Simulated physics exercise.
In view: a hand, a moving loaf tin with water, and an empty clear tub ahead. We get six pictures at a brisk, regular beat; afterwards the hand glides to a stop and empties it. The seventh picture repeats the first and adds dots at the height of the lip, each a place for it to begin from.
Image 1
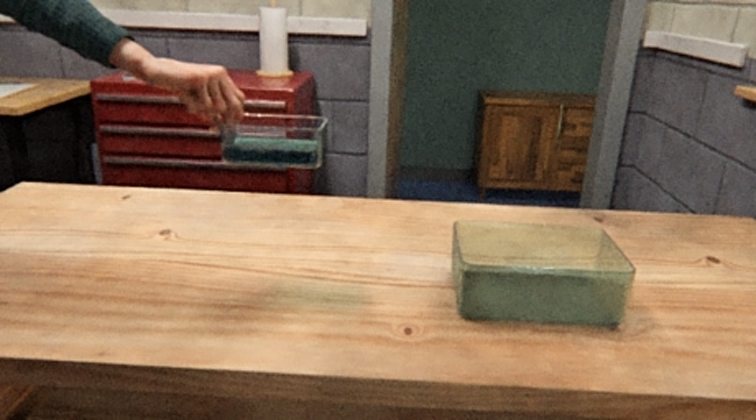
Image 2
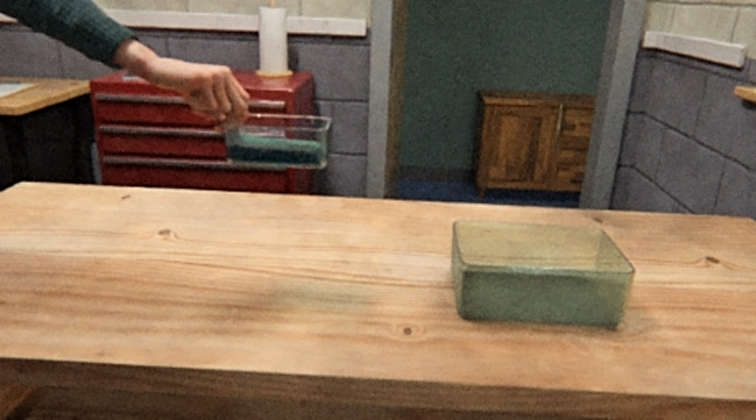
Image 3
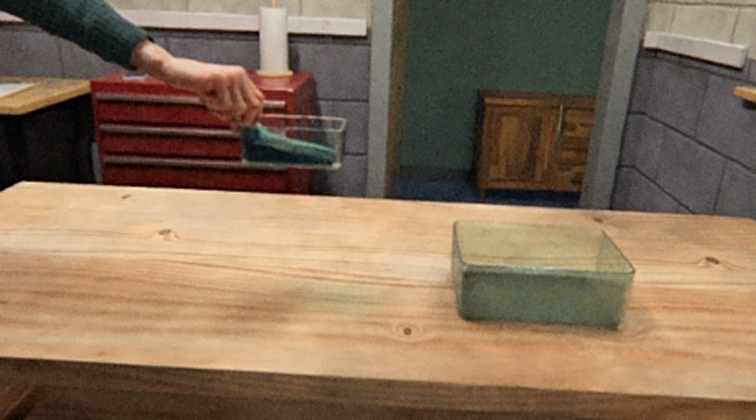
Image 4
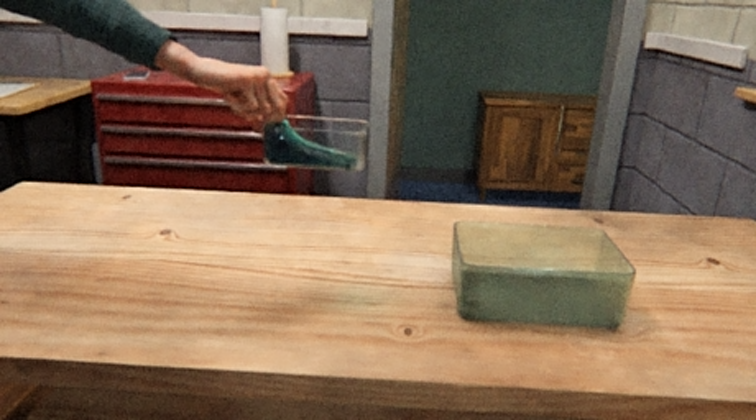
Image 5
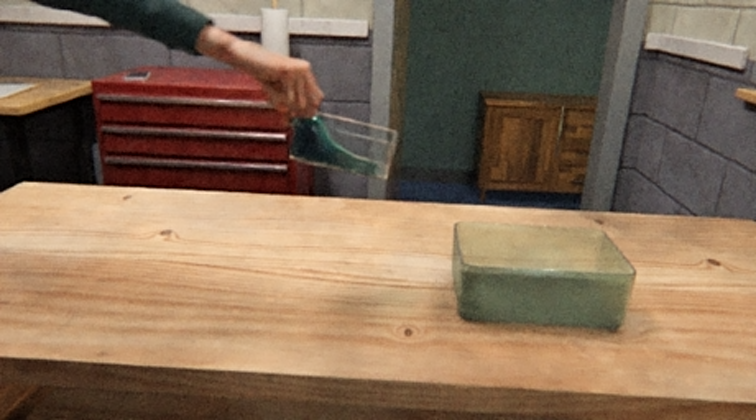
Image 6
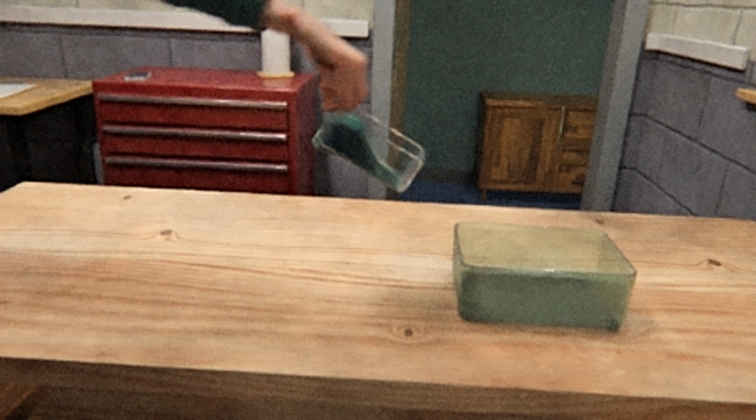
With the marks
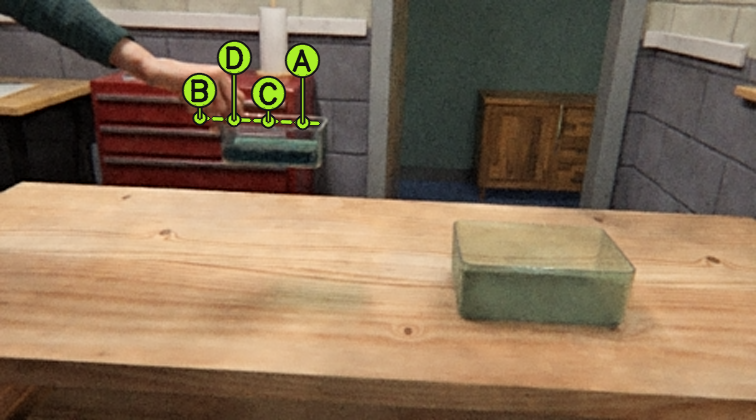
A hand carries a clear container of dark green liquid rightward above a table, tilting it.
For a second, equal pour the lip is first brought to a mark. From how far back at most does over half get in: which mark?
The limit is A.
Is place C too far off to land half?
Yes, it does.
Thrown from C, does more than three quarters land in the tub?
No.
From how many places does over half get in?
One of the four.
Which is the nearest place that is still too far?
Here it is place C.
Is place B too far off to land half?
Yes, it does.
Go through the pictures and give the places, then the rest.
Upright, lip at (323, 123); tub from (457, 315) to (622, 324); nothing has left yet, in the first frame.
Upright, lip at (328, 123); nothing has left yet, in the second frame.
Upright, lip at (343, 124); nothing has left yet, in the third frame.
Upright, lip at (366, 126); water is over the rim, down to (274, 121), in the fourth frame.
Tipped about 11°, lip at (395, 137); water is over the rim, down to (293, 126), in the fifth frame.
Tipped about 29°, lip at (423, 154); water is over the rim, down to (316, 146), in the sixth frame.
On the marked copy, A at (302, 122); B at (199, 118); C at (268, 121); D at (234, 119).
For place A, about 66 % lands in the tub, 25 % falls short and 10 % goes beside or beyond.
For place B, about 1 % lands in the tub, 96 % falls short and 3 % goes beside or beyond.
For place C, about 36 % lands in the tub, 58 % falls short and 5 % goes beside or beyond.
For place D, about 5 % lands in the tub, 90 % falls short and 5 % goes beside or beyond.
